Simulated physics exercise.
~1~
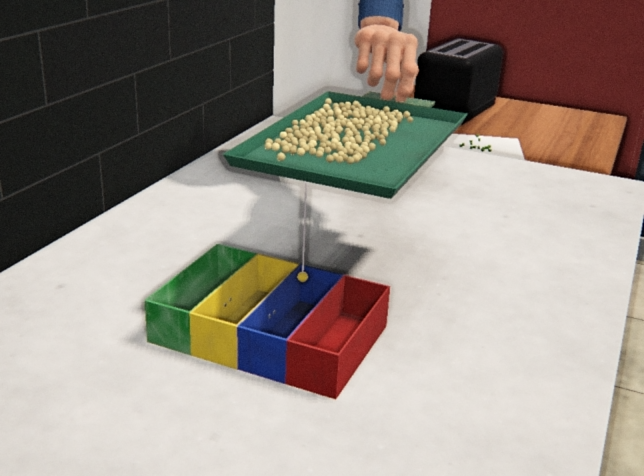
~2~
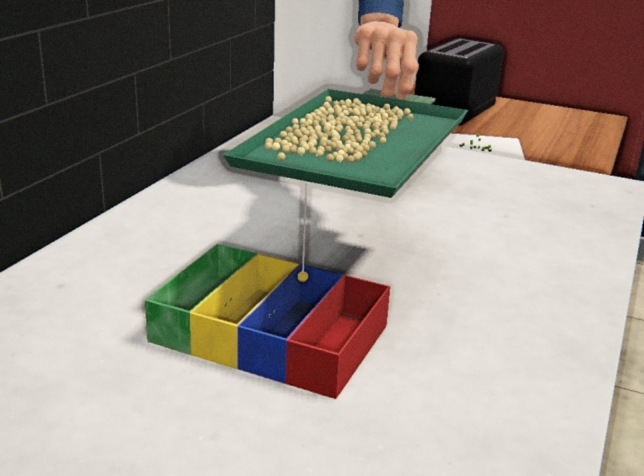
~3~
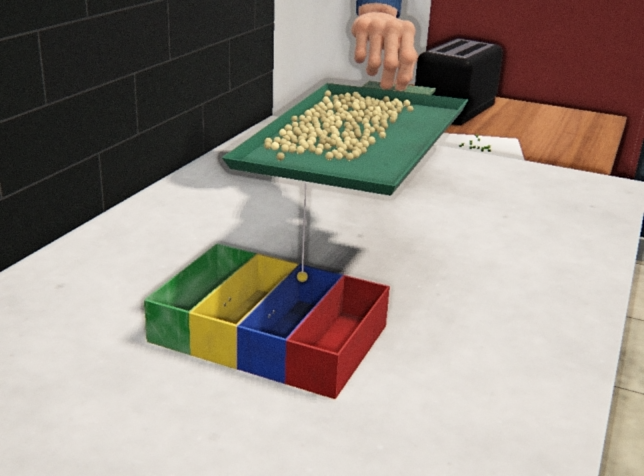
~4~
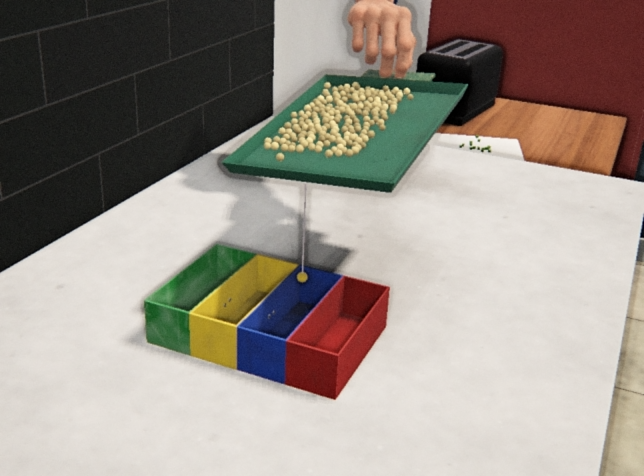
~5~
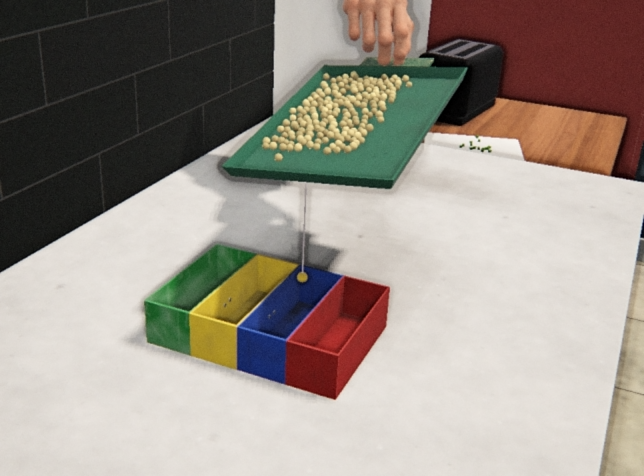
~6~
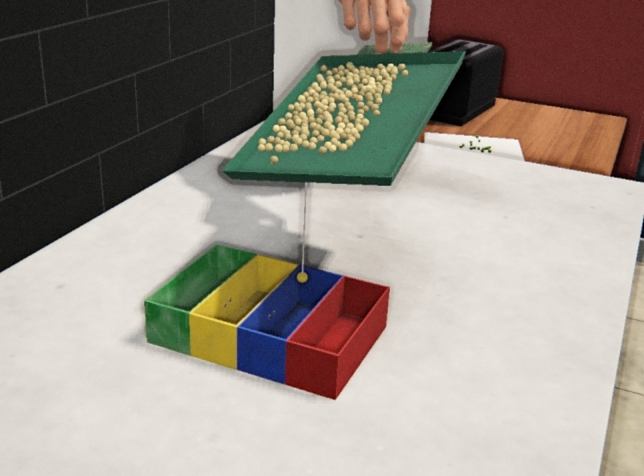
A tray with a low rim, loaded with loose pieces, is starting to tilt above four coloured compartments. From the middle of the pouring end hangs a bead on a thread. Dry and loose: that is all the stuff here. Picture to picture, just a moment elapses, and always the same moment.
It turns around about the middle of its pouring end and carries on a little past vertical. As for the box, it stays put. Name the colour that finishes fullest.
Green.
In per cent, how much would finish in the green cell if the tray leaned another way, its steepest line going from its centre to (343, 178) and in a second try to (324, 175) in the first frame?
Somewhere close to 0 % the first time, 0 % the second.
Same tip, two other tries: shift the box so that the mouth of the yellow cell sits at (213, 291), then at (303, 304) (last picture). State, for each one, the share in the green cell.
You'd get 20 in a hundred the first time and 10 in a hundred the second.
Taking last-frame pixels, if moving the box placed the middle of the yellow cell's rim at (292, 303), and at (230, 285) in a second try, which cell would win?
First try: The green cell. Second try: The yellow cell.
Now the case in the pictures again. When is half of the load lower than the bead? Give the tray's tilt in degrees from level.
Near 70 degrees.
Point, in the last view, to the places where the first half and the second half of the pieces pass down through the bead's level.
First roughly (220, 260), then roughly (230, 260).
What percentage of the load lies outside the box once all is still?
0 %.
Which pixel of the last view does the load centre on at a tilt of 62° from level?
Somewhere near pixel (244, 190).
Soon, tray tipped steeply; about half on the tray; a small part in the green cell; a small part in the yellow cell; about a quarter falling or outside the box.
A while on, tray tipped past a quarter turn; about two thirds in the green cell; about a third in the yellow cell; a stray few in the blue cell; a stray few falling or outside the box.
Towards the end, tray tipped past a quarter turn; about two thirds in the green cell; about a third in the yellow cell; a stray few in the blue cell; a stray few falling or outside the box.
Finally, tray tipped past a quarter turn; about two thirds in the green cell; about a third in the yellow cell; a stray few in the blue cell; none in the red cell; a stray few outside the box.
